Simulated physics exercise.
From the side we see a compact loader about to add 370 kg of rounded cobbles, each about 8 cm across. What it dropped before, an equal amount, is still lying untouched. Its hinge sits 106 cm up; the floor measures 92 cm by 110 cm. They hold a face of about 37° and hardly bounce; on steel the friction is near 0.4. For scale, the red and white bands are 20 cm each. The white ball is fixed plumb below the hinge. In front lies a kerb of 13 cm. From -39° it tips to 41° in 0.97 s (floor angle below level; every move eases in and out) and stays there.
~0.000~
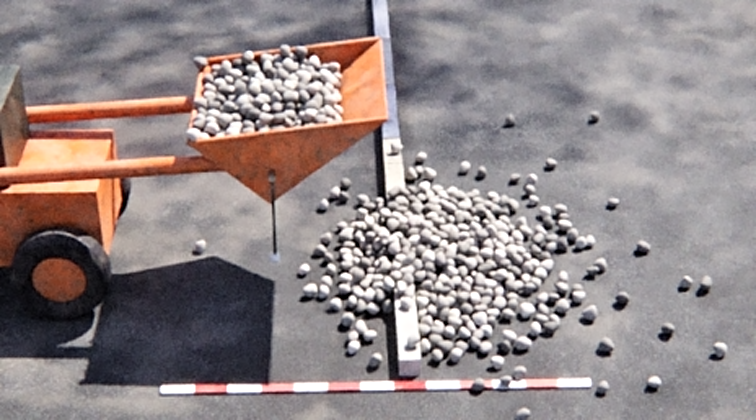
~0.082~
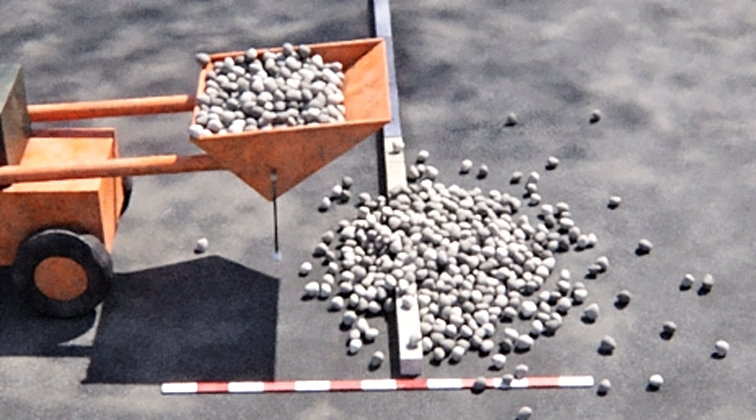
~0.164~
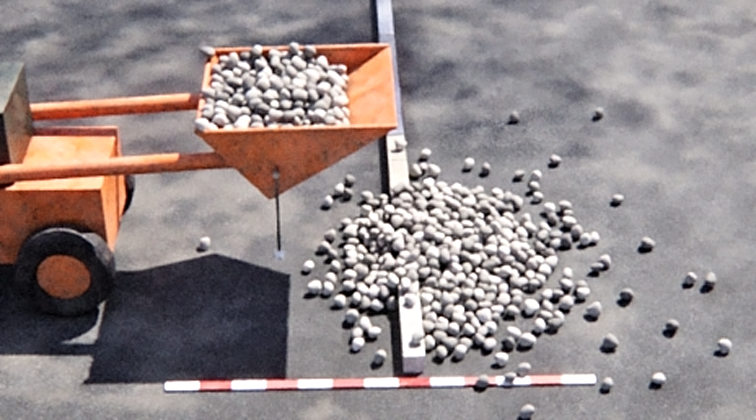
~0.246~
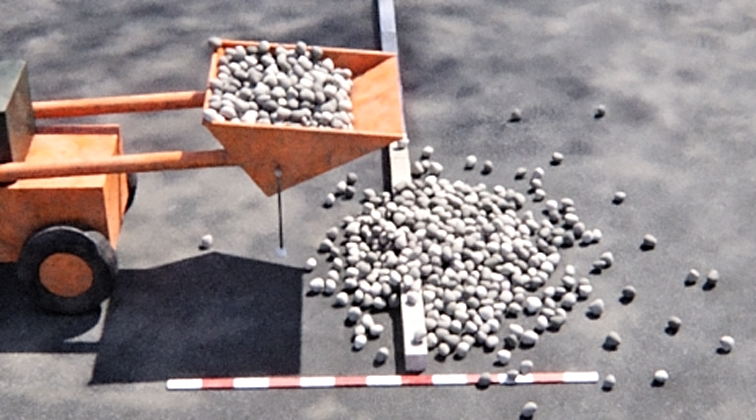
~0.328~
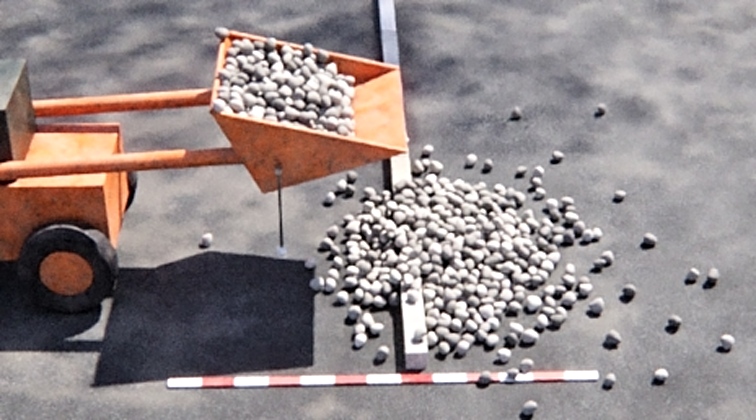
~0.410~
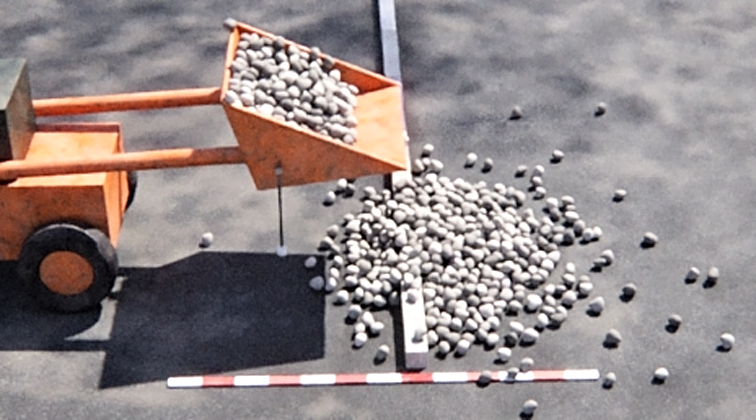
An orange loader's bucket, heaped with rounded grey stones at the left, tilts steadily forward, its rear edge rising and its front lip dipping, while the stones shift with it. Seen from the side and slightly above, the scene is sunlit dark ground with soft shadows. A loose pile of similar stones lies still across a pale kerb, behind a red-and-white striped bar, as the view drifts very slightly.
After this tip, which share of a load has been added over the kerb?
About 42 per cent.
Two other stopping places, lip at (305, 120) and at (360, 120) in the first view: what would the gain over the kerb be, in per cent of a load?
About 0 and 20 per cent.
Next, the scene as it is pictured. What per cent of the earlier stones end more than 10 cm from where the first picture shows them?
About 5 per cent.
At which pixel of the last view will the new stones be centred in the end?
Near (396, 236).
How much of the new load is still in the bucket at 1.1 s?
It holds some 65 per cent.
After 0.7 s the floor is at 29°; in per cent of one load, 100 in the bucket, 25 on this side of the kerb, 75 over the kerb; the foremost stones are at (665, 258).
After 1.1 s the floor is at 41°; in per cent of one load, 64 in the bucket, 60 on this side of the kerb, 77 over the kerb; the foremost stones are at (665, 258).
After 1.4 s the floor is at 41°; in per cent of one load, 12 in the bucket, 84 on this side of the kerb, 104 over the kerb; the foremost stones are at (665, 258).
After 4.0 s the floor is at 41°; in per cent of one load, 0 in the bucket, 83 on this side of the kerb, 117 over the kerb; the foremost stones are at (663, 247). Net gain over the kerb, 42.
